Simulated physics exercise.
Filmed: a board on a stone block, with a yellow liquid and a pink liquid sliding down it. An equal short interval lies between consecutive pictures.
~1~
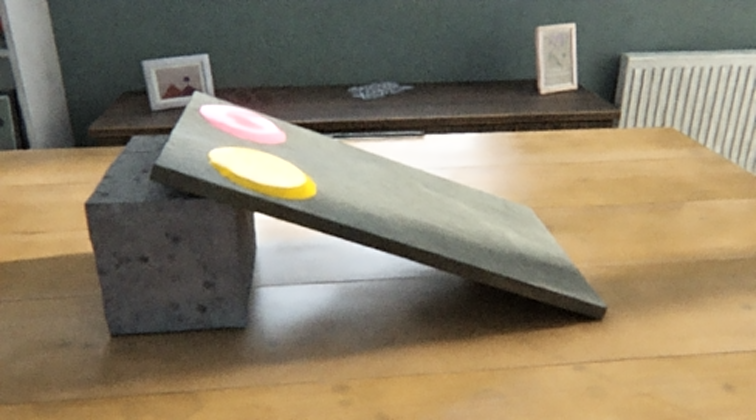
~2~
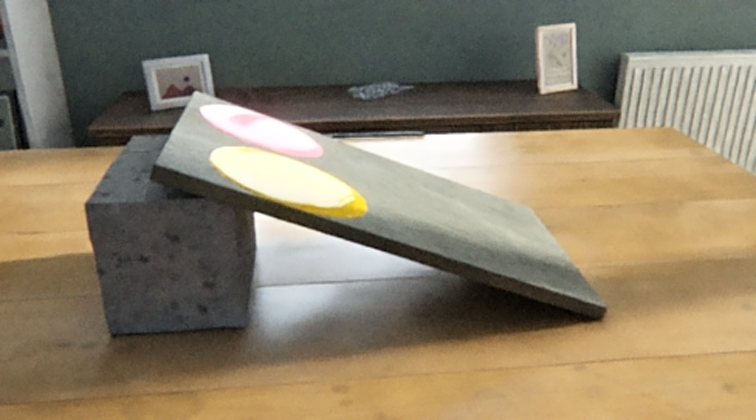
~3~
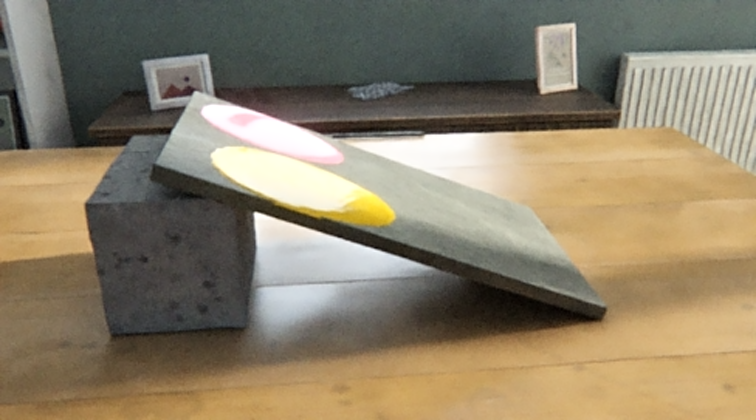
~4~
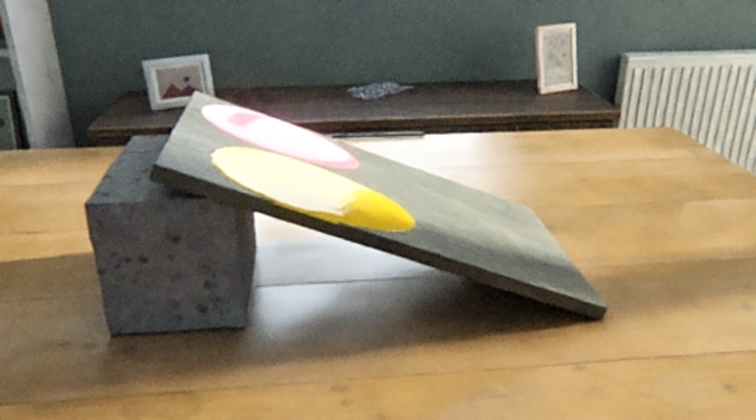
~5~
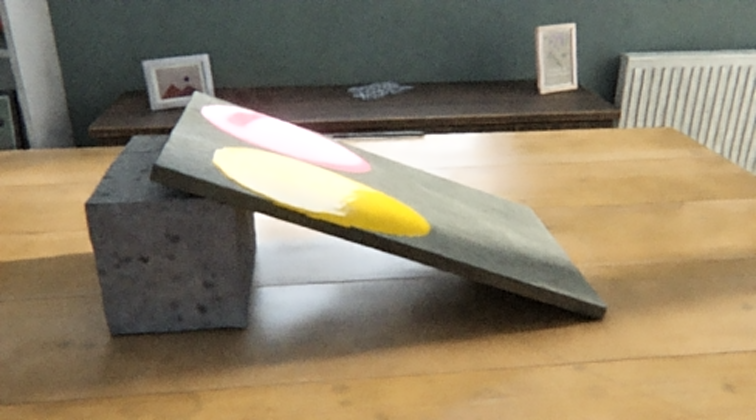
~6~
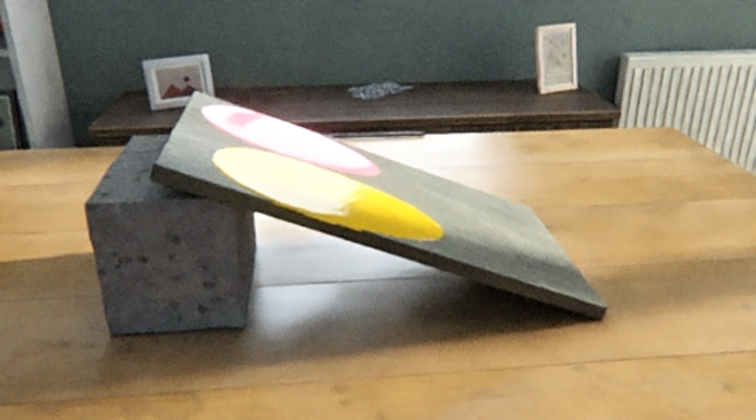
A board leans on a stone block as yellow and pink liquids spread down it.
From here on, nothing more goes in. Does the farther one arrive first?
No, most likely the one in the foreground arrives first.
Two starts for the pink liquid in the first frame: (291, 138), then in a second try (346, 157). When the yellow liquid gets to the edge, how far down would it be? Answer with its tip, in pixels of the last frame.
Roughly (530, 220), then (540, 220) for the other start.
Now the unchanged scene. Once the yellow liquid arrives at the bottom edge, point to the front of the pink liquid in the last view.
Front at roughly (482, 204) (pixels, last frame).
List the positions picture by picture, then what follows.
Tip of the yellow liquid a quarter of the way down; tip of the pink liquid (271, 131) a quarter of the way down, in the first frame.
Tip of the yellow liquid (353, 199) half way down; tip of the pink liquid a quarter of the way down, in the second frame.
Tip of the yellow liquid half way down; tip of the pink liquid (332, 152) half way down, in the third frame.
Tip of the yellow liquid (400, 215) half way down; tip of the pink liquid half way down, in the fourth frame.
Tip of the yellow liquid half way down; tip of the pink liquid (359, 162) half way down, in the fifth frame.
Tip of the yellow liquid (431, 224) half way down; tip of the pink liquid half way down, in the sixth frame.
A moment on, the yellow liquid is three quarters of the way down; the pink liquid is three quarters of the way down.
Further on, the yellow liquid is close to the edge; the pink liquid is three quarters of the way down.
When it is over, the yellow liquid is at the low edge; the pink liquid is three quarters of the way down.
